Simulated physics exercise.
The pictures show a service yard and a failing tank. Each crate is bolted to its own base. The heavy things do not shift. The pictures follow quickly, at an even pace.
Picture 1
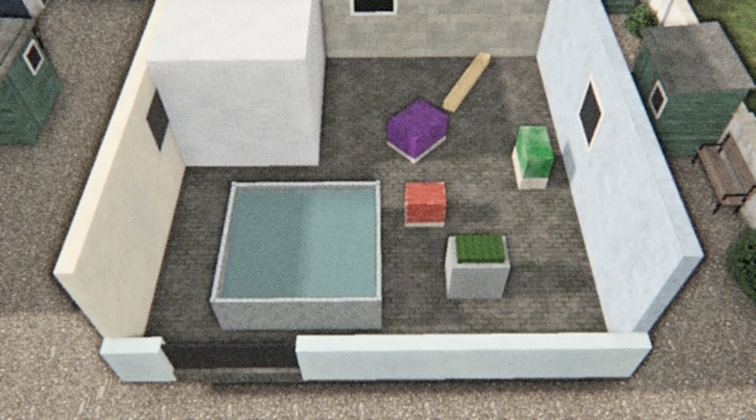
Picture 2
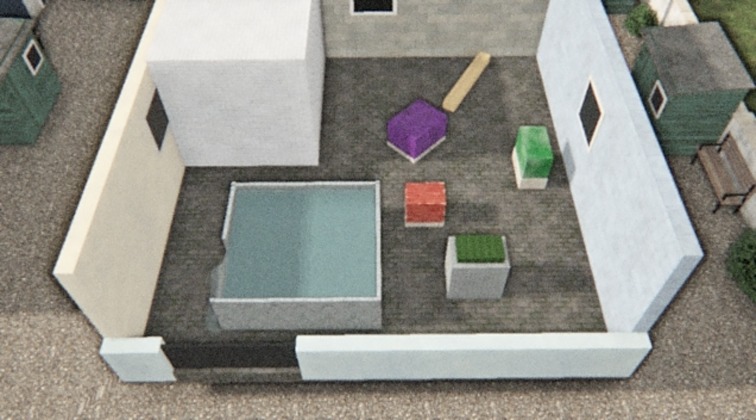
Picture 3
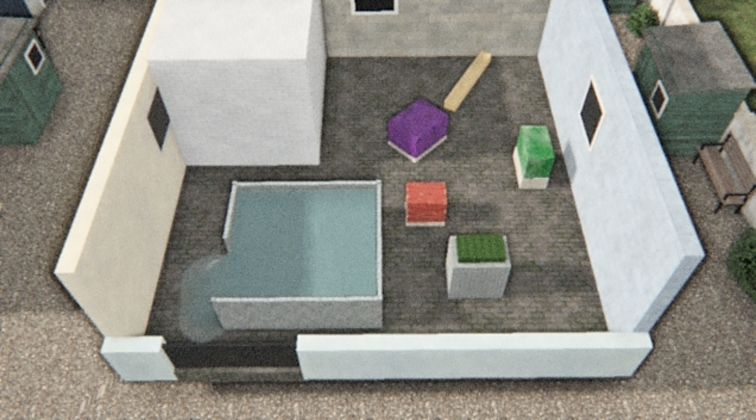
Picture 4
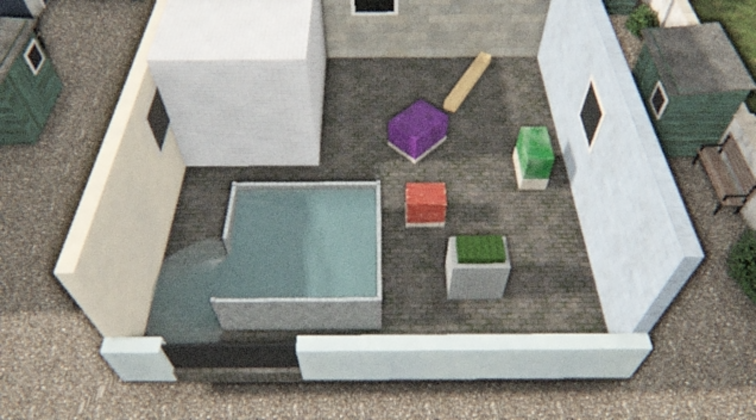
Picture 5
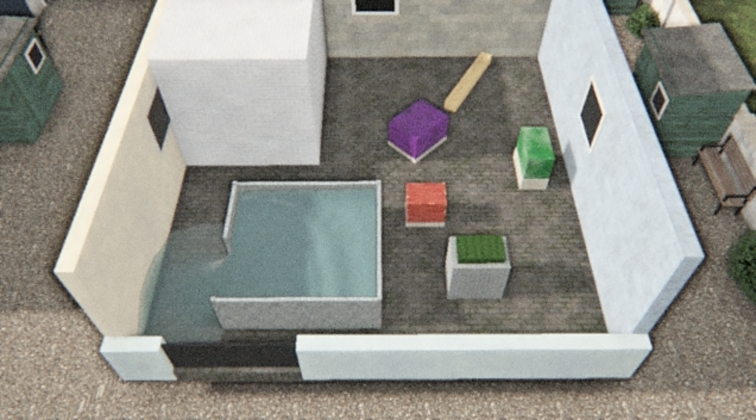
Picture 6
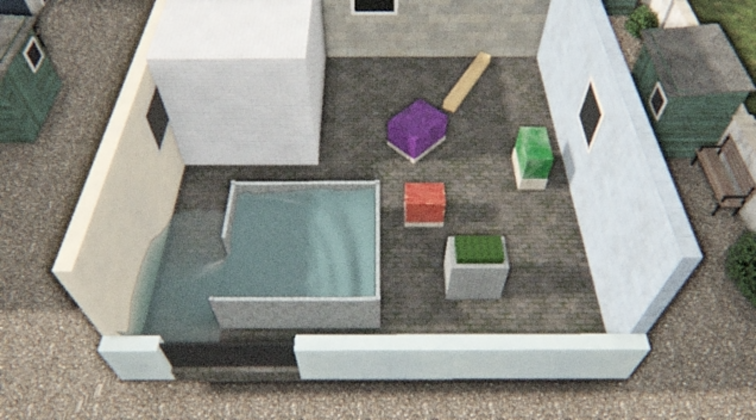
In a walled service yard, a full tank stood still until its left side broke open, and water poured through the gap, spreading across the paving to the left wall and along it.
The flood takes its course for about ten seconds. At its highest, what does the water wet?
One by one: The green crate stays dry; the red crate gets wet; the purple crate gets wet.
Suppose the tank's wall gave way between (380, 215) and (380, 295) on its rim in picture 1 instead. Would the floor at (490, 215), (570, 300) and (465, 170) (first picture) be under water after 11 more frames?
In turn: Flooded, covered, under water.
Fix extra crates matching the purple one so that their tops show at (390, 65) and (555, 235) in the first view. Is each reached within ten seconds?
One after the other: Remains dry, takes water.
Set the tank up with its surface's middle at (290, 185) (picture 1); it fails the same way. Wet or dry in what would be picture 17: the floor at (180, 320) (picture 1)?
Answer: Under water.
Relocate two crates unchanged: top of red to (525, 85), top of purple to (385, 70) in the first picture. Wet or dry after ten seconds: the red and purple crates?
In short: The red crate is topped; the purple crate remains dry.
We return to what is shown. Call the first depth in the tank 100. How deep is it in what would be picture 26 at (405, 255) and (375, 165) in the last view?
In turn 0 and 4 in a hundred.
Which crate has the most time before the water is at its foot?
The green-painted one.
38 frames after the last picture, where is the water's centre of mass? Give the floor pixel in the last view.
Near (343, 246).
A moment on, water covers 10 % of the floor; the green crate not reached, the red crate not reached, the purple crate not reached.
Next, water covers 20 % of the floor; the green crate not reached, the red crate not reached, the purple crate not reached.
Then, water covers 40 % of the floor; the green crate not reached, the red crate water round its plinth, the purple crate water round its plinth.
Later, water covers 70 % of the floor; the green crate water round its plinth, the red crate water round its plinth, the purple crate water round its plinth.
In the end, water covers 90 % of the floor; the green crate stayed above the water, the red crate was topped, the purple crate was topped.
